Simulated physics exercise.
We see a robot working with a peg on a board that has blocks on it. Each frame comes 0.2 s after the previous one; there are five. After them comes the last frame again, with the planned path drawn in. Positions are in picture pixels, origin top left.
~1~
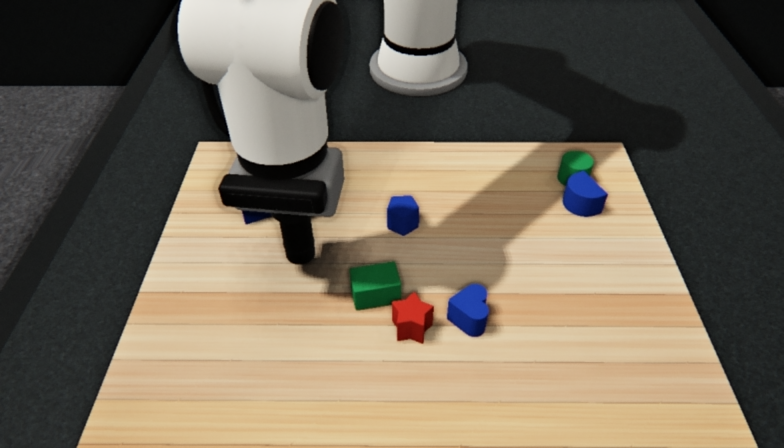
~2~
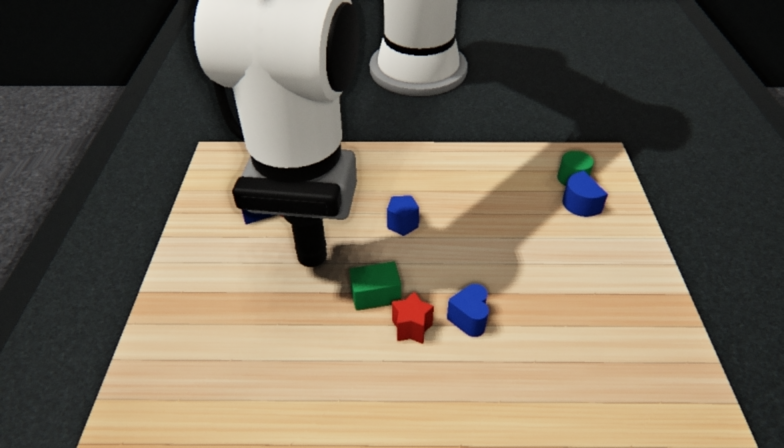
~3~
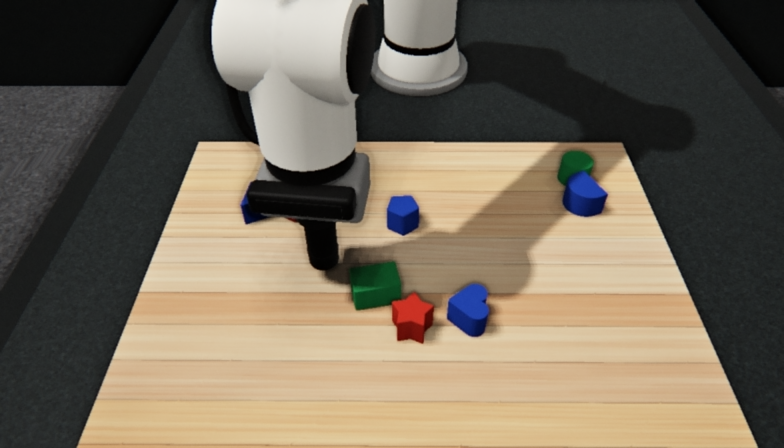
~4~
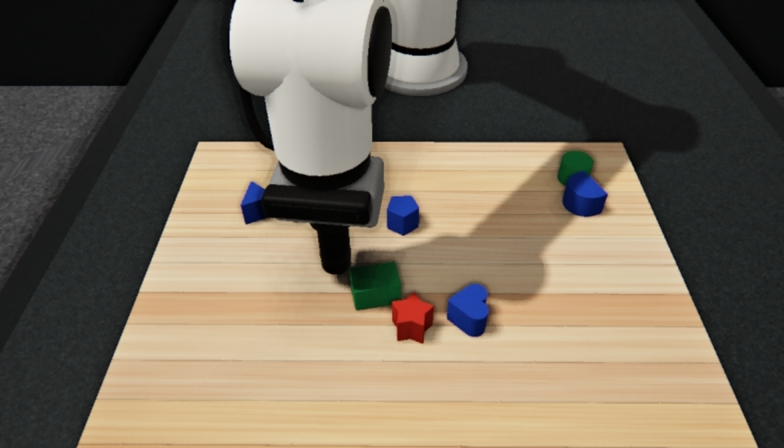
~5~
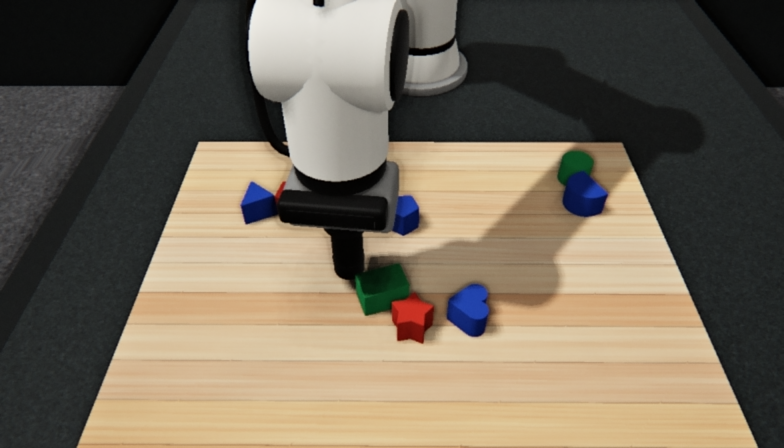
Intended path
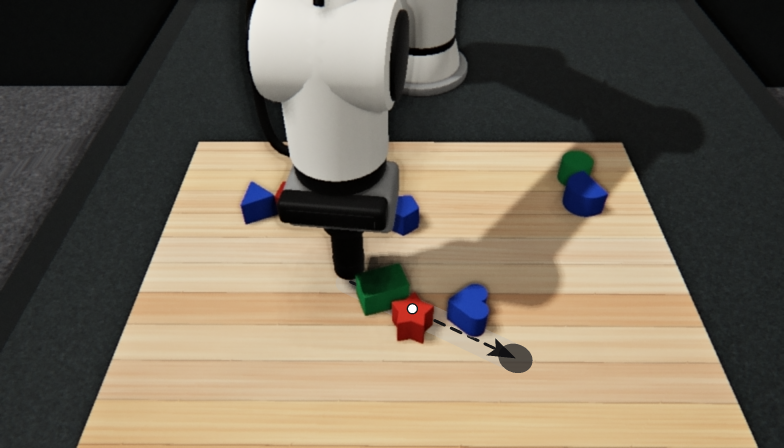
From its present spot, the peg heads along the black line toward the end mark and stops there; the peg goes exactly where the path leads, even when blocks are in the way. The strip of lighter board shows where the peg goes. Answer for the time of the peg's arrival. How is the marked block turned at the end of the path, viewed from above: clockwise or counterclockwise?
Direction: Clockwise.
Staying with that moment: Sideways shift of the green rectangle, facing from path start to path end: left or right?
It is displaced to the right.
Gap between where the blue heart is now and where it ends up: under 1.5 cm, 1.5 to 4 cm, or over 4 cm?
Between 1.5 and 4 cm.
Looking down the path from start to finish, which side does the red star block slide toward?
Gets pushed right.
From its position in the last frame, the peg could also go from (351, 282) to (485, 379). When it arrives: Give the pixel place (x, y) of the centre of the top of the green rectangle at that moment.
That would be at about pixel (526, 370).
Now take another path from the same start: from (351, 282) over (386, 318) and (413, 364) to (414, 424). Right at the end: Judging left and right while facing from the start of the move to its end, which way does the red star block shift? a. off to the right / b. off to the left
I choose b.
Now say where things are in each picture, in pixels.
Tip of the peg (301, 255), middles of tops, green rectangle (375, 276), red star block (412, 309), blue heart (472, 300), in the first frame.
Peg (312, 257), nothing pushed, in the second frame.
Peg (324, 260), nothing pushed, in the third frame.
Peg (337, 265), nothing pushed, in the fourth frame.
Peg (350, 269), green rectangle (382, 279), red star block (412, 309), blue heart (472, 300), in the fifth frame.
The line goes straight from (351, 282) to (515, 358); the dot is on the red star block.
The first path, step by step. One third of the way, peg (402, 293); green rectangle (426, 307); red star block (445, 333).
Two thirds of the way, peg (459, 319); green rectangle (471, 340); red star block (481, 373), turned 20° clockwise; blue heart (488, 299).
At the end, peg (519, 346); green rectangle (499, 363), turned 45° clockwise; red star block (486, 395), turned 55° clockwise; blue heart (499, 300), turned 25° anticlockwise.
